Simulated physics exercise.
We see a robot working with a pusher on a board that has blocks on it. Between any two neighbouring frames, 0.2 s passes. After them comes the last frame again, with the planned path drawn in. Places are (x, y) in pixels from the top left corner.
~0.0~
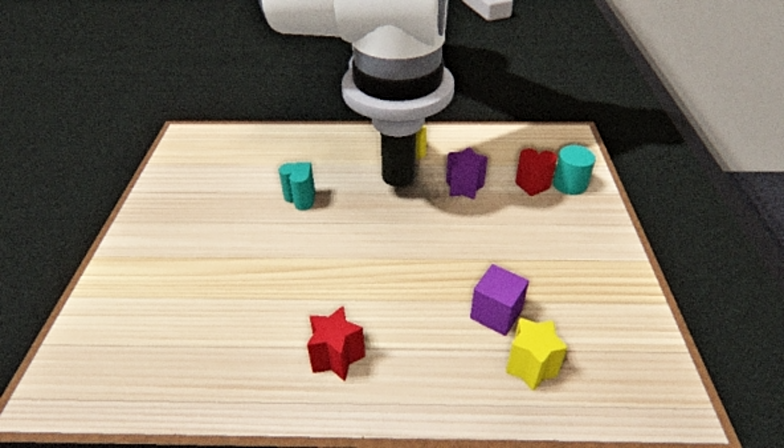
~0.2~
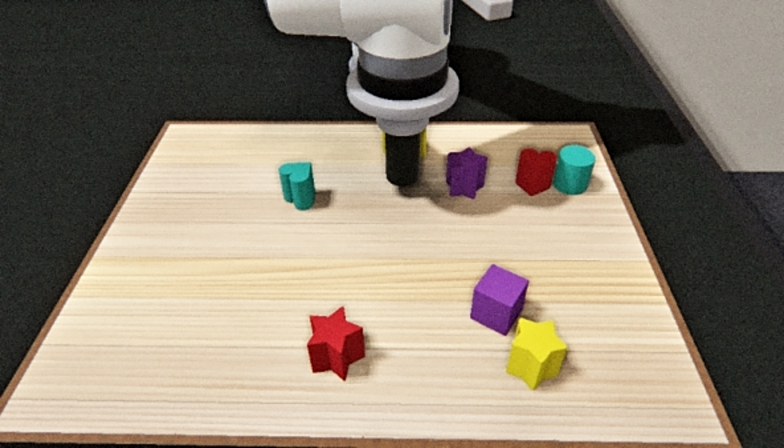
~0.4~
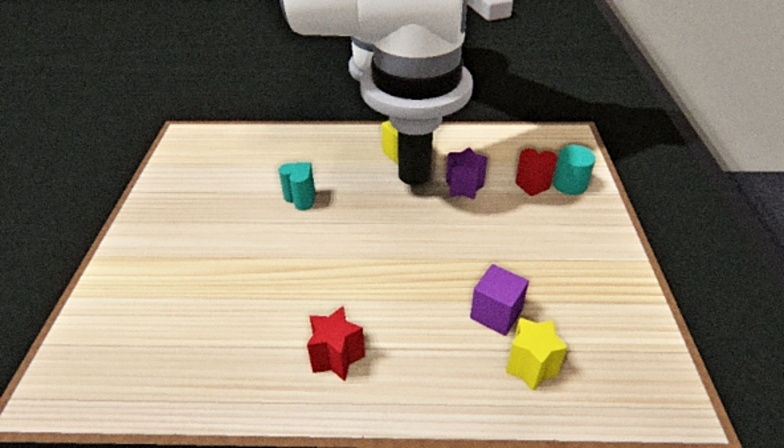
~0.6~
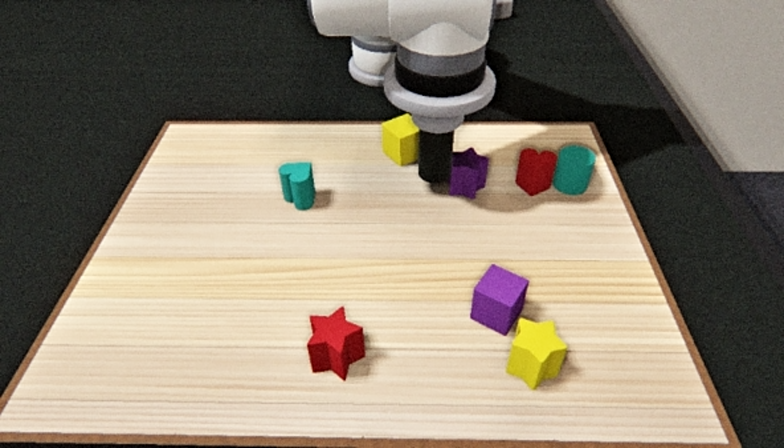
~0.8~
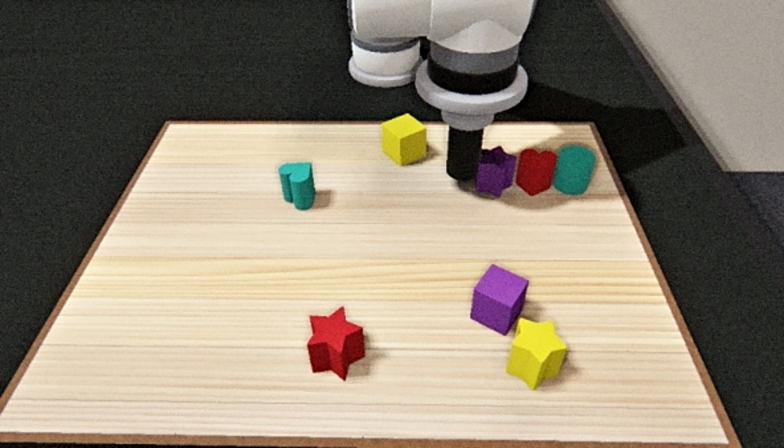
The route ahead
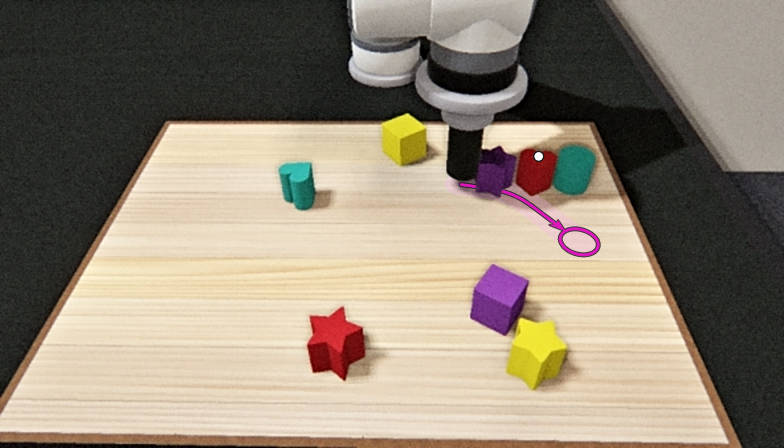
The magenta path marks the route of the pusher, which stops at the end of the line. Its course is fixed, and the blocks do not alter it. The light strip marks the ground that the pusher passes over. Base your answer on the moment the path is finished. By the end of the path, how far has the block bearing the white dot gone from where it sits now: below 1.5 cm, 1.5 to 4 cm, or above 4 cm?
Its final spot will lie more than 4 cm from the current one.
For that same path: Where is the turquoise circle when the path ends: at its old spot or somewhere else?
It travels a centimetre or more.
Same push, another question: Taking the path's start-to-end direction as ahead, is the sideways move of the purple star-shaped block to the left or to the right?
It shifts leftward.
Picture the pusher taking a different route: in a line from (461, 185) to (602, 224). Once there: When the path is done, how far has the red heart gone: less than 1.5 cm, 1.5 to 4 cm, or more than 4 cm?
Over 4 cm.
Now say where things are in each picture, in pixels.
In the first picture, tip of the pusher (399, 177), middles of tops, yellow four-sided block hidden, purple star-shaped block (467, 158), red heart (539, 156), turquoise circle (578, 155).
In the second picture, pusher (403, 177), nothing pushed.
In the third picture, pusher (415, 176), nothing pushed.
In the fourth picture, pusher (435, 174), nothing pushed.
In the fifth picture, pusher (462, 171), yellow four-sided block (404, 125), purple star-shaped block (496, 156), red heart (539, 156), turquoise circle (578, 155).
The line goes from (461, 185) through (506, 192) and (543, 214) to (579, 242); the dot is on the red heart.
On the path given first. One third of the way, pusher (509, 179); purple star-shaped block (544, 163); red heart (568, 153), turned 30° anticlockwise; turquoise circle (602, 152).
Two thirds of the way, pusher (547, 201); purple star-shaped block (568, 169), turned 45° anticlockwise; red heart (577, 152), turned 55° anticlockwise; turquoise circle (608, 150).
At the end, pusher (583, 228); yellow four-sided block unmoved; purple star-shaped block (569, 169), turned 50° anticlockwise; red heart (577, 152), turned 55° anticlockwise; turquoise circle (608, 150).
